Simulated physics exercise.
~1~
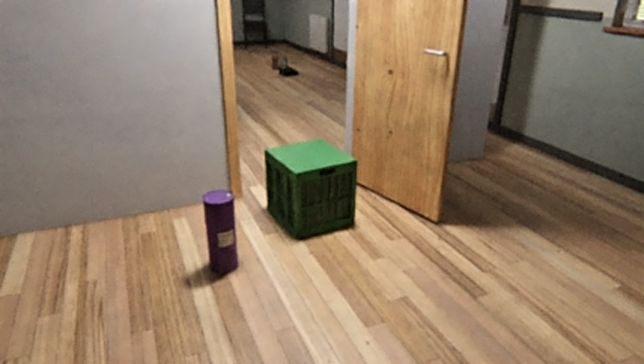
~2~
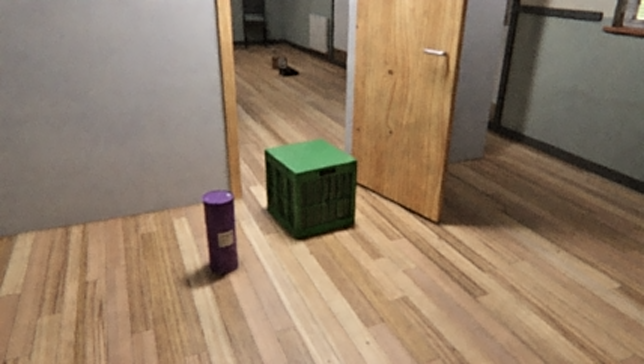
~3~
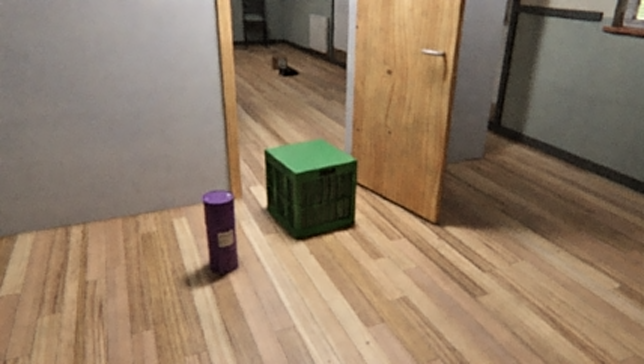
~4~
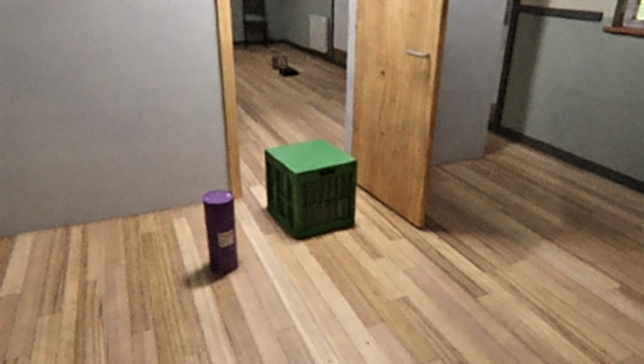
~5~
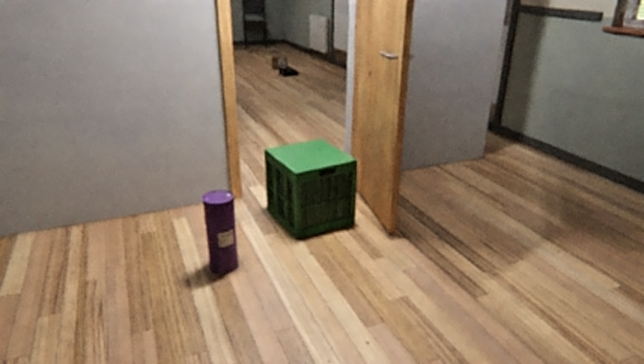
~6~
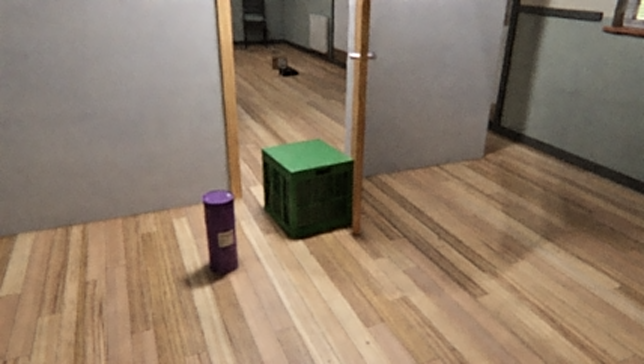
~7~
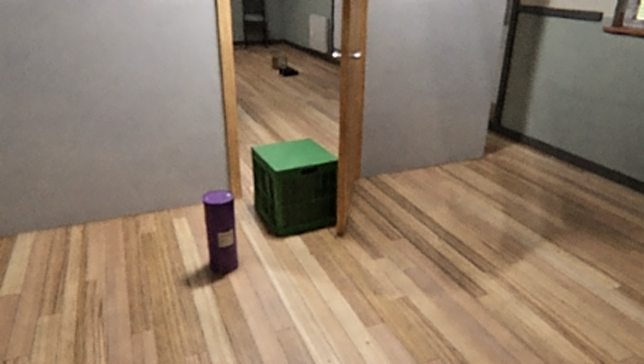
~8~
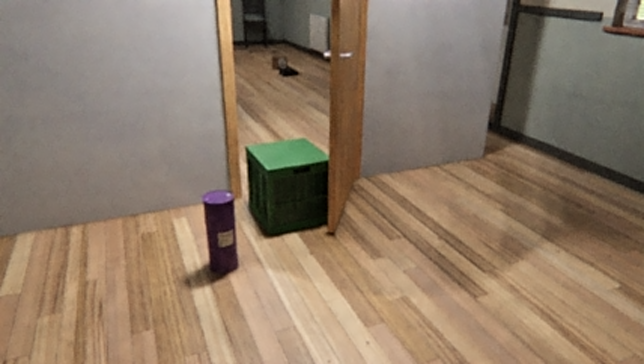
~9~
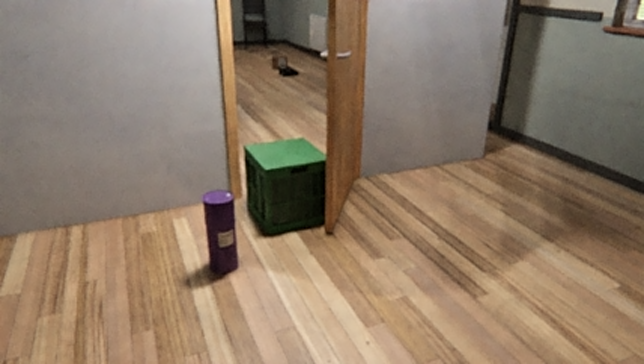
A wooden door swung toward the doorway, met the green crate standing there and pushed it slightly to the left, then came to rest still partly open against it, while the purple canister nearby stayed where it was.
